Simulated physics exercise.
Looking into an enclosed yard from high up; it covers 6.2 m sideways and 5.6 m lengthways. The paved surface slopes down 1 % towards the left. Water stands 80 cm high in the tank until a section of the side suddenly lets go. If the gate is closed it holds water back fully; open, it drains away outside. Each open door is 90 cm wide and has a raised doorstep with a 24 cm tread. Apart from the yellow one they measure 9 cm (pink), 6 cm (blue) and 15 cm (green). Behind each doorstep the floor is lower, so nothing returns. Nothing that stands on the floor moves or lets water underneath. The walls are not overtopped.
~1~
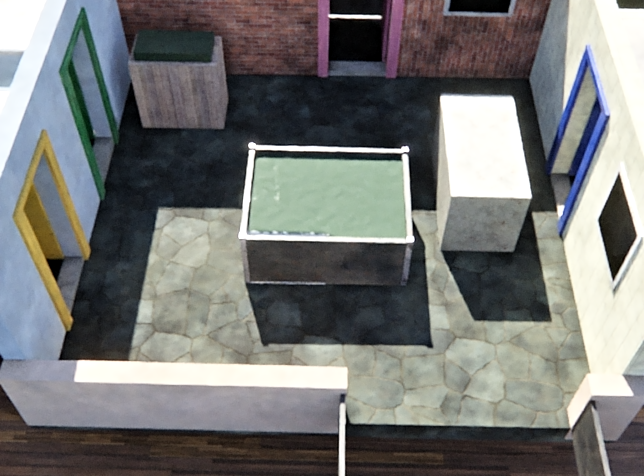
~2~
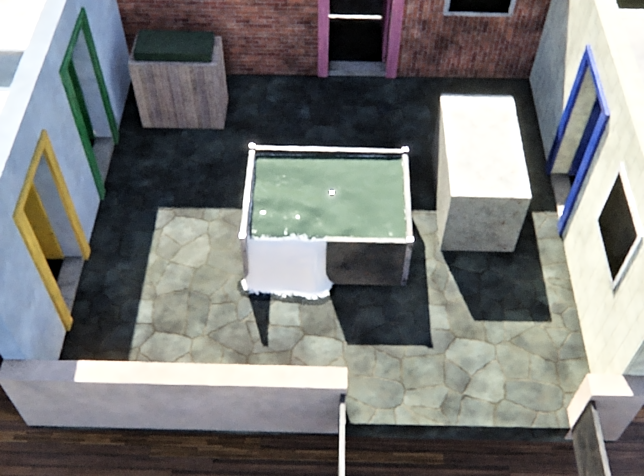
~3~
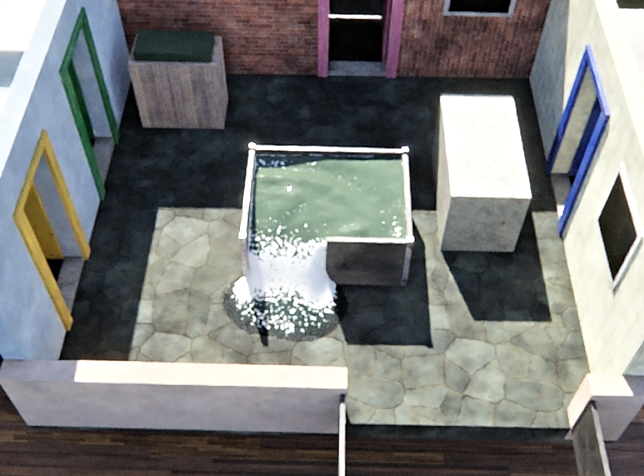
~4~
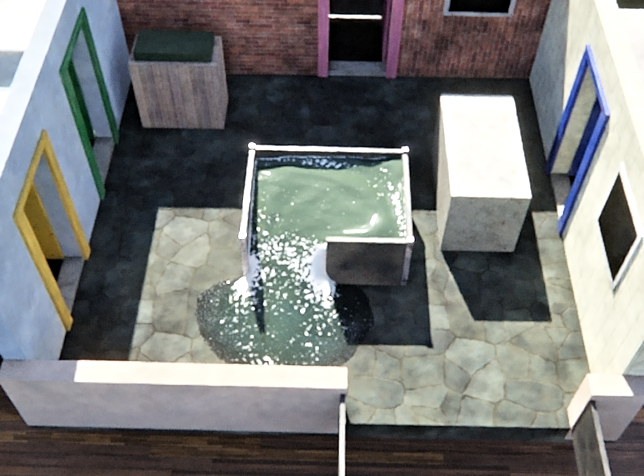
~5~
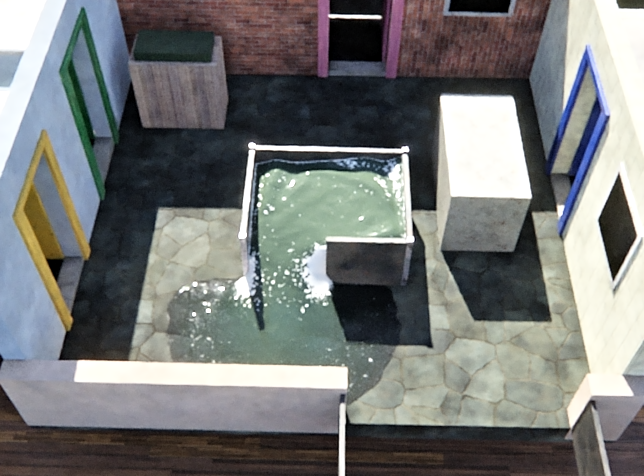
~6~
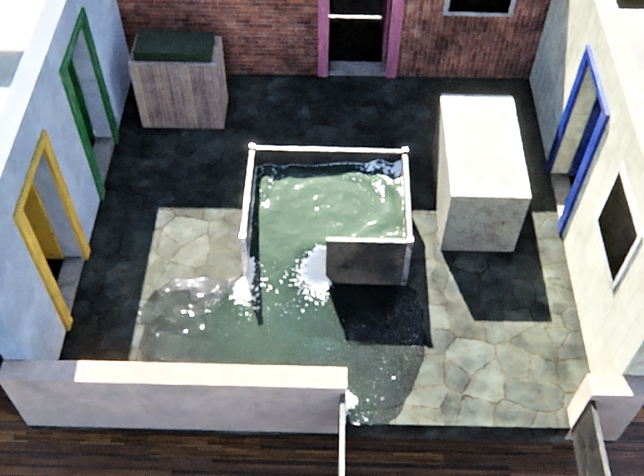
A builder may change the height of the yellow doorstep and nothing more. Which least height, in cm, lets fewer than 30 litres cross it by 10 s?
About 11 cm.
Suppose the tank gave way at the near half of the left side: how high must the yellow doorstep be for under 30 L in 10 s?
About 27 cm.
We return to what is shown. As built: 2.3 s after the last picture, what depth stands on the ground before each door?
Depths in cm: Pink 0, blue 0, green 4, yellow 15.
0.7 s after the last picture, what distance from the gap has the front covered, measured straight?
Some 3.2 m out.
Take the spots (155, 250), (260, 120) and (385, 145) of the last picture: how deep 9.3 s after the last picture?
Roughly 3, 4 and 7 cm, in turn.
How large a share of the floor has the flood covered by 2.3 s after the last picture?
About 50 per cent.
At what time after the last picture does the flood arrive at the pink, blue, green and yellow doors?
Arrival: Pink 4.0 s, blue 3.0 s, green 1.6 s, yellow 1.0 s.
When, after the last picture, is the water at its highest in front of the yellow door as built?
Around 2.0 s.
Then, 0.7 s after the last picture water covers 20 % of the floor, deepest (46 cm) near (51, 397); it has not reached the yellow door.
Then, 2.3 s after the last picture water covers 50 % of the floor, deepest (32 cm) near (51, 397); 15 cm at the yellow door, 14 litres in over its 8 cm doorstep.
Then, 9.3 s after the last picture water covers 95 % of the floor, deepest (10 cm) near (423, 92); 6 cm at the yellow door, 61 litres in over its 8 cm doorstep.
At the yellow door as built, the water peaked near 15 cm, 2.1 s after the last picture.
With a doorstep of 9 cm, 48 litres would have come in within the 10 s; with 12.5 cm, 18 litres. So under 30 litres takes about 11 cm.
